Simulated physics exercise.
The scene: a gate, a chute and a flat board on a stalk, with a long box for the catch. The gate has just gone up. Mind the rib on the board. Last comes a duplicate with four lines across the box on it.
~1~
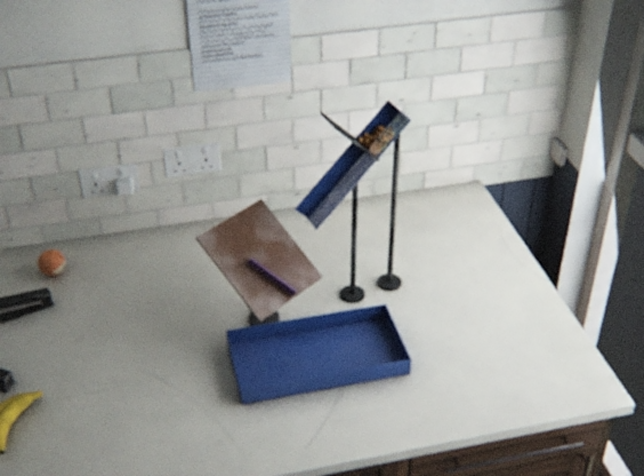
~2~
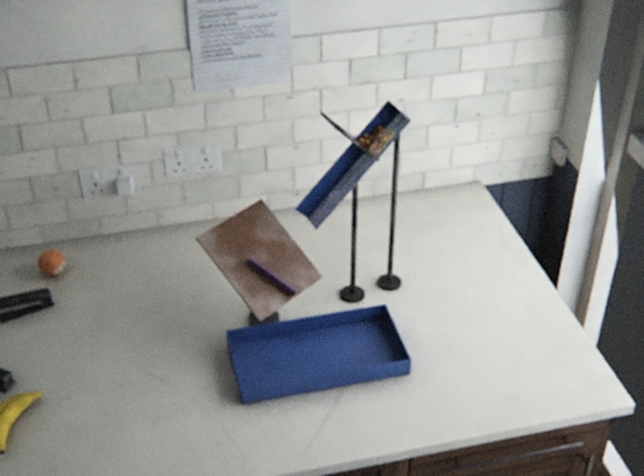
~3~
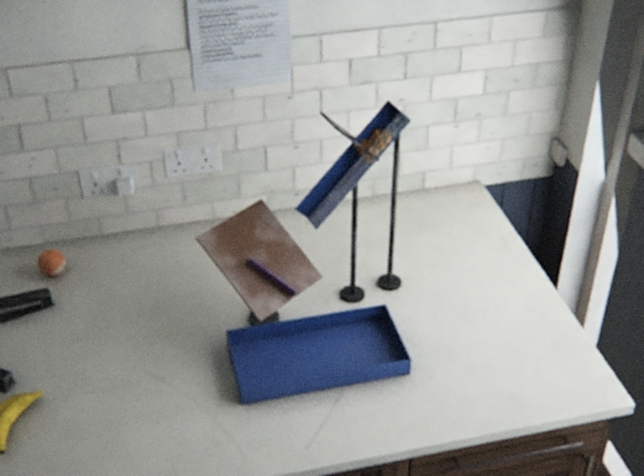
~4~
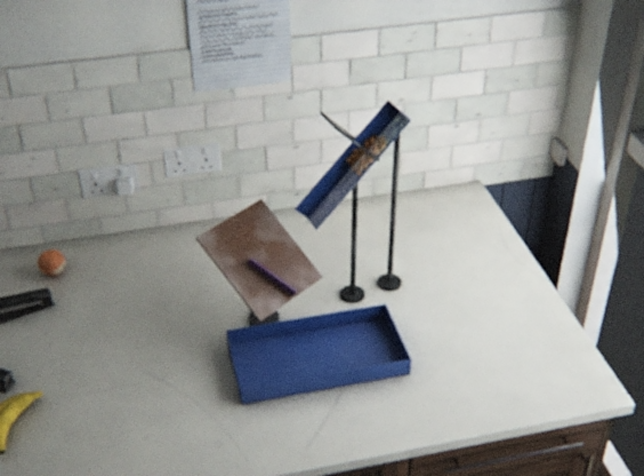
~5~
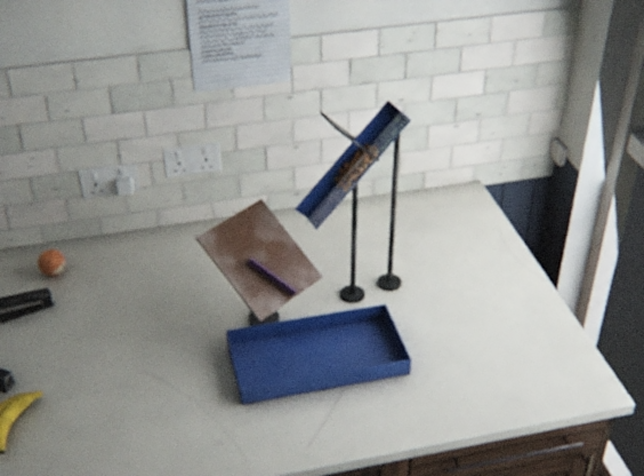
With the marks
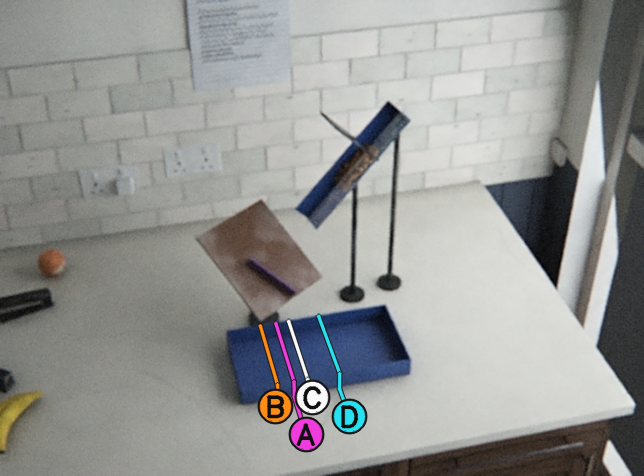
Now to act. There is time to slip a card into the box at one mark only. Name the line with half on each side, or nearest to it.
I would pick line D.
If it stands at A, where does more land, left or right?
More lands on the right.
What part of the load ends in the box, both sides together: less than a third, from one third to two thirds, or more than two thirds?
It is more than two thirds.
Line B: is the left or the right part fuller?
More lands on the right.
On the marked copy, line A crosses the front rim at (293, 380); line B crosses the front rim at (277, 383); line C crosses the front rim at (307, 378); line D crosses the front rim at (339, 372).
For line A, of what is caught, just a few on the left of the divider, almost all on the right.
For line B, of what is caught, just a few on the left of the divider, almost all on the right.
For line C, of what is caught, just a few on the left of the divider, almost all on the right.
For line D, of what is caught, roughly two thirds on the left of the divider, roughly a third on the right.
